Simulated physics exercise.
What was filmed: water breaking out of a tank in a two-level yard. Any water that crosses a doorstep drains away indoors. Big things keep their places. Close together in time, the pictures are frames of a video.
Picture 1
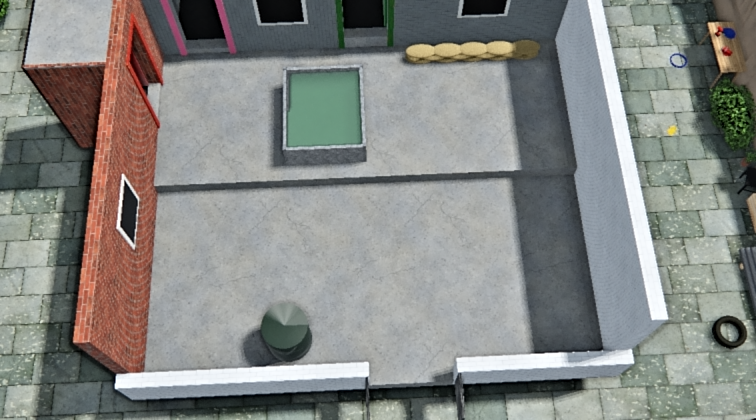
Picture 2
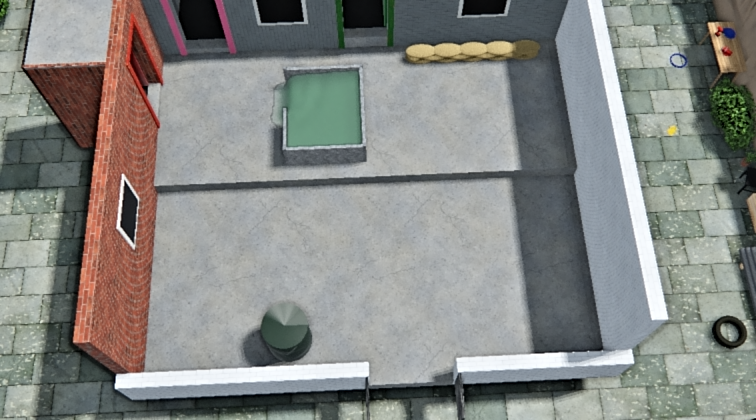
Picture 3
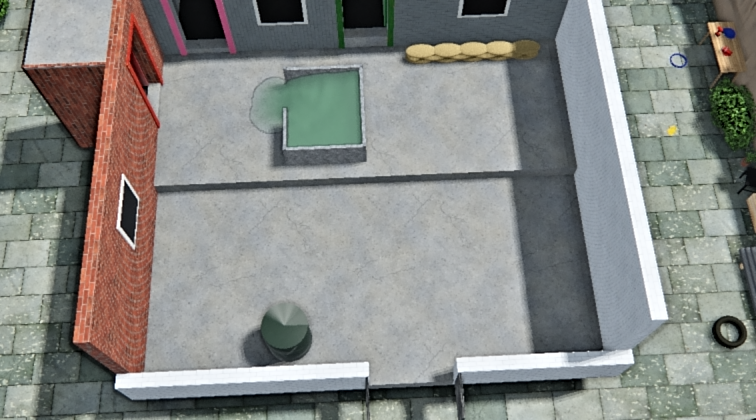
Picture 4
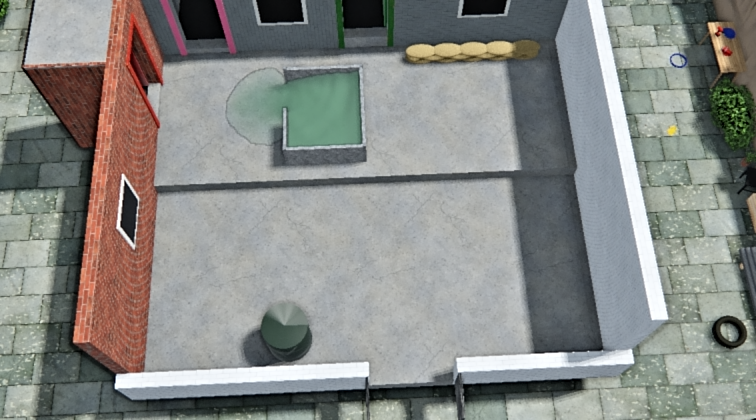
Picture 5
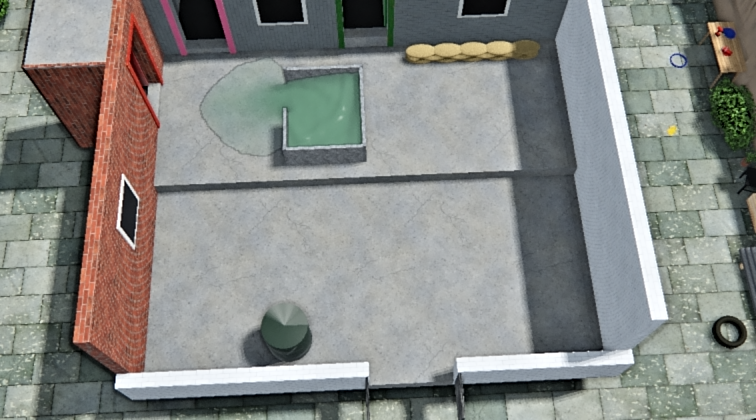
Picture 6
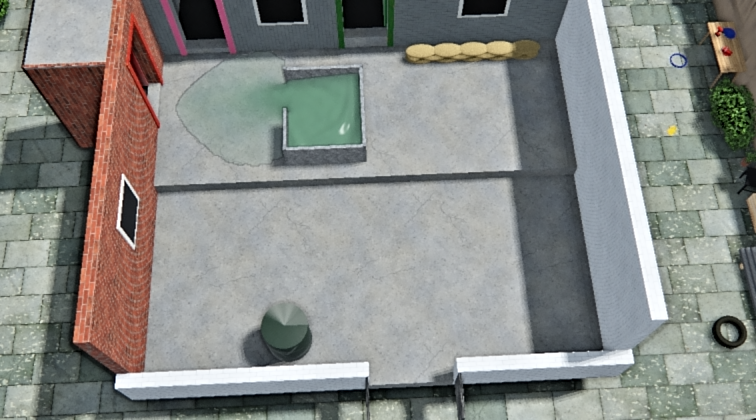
Green water poured out through a gap in the left side of a square tank in a walled gray yard, then spread left across the upper level in a widening, thinning puddle.
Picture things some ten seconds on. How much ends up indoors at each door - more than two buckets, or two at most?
Indoors: Red door, more than two; pink door, two at most; green door, two at most.
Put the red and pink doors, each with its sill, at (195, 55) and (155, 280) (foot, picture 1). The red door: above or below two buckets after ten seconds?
Result for red: It breaks the limit.
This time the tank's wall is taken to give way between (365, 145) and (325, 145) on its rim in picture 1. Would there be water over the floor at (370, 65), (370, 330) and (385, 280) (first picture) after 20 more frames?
Untouched, soaked, soaked.
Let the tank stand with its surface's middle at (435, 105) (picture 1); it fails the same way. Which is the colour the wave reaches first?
Door noted: The green door.
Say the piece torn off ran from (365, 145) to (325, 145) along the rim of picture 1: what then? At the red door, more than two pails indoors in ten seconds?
Result - red undershoots.
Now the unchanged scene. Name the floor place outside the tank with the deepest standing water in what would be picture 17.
I would choose the pixel (164, 60).
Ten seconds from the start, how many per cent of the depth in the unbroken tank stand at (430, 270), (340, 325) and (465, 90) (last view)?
I'd say close to 2, 4 and 2 percent.
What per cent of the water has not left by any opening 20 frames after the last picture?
My figure is close to 92 percent.
A moment on, water covers 10 % of the floor; the red door under two buckets in, the pink door wet at the sill, nothing in, the green door not reached.
Next, water covers 15 % of the floor; the red door over two buckets in, the pink door wet at the sill, nothing in, the green door not reached.
Then, water covers 20 % of the floor; the red door far over two buckets in, the pink door under two buckets in, the green door not reached.
Later, water covers 35 % of the floor; the red door far over two buckets in, the pink door under two buckets in, the green door wet at the sill, nothing in.
In the end, water covers 50 % of the floor; the red door far over two buckets in, the pink door under two buckets in, the green door wet at the sill, nothing in.
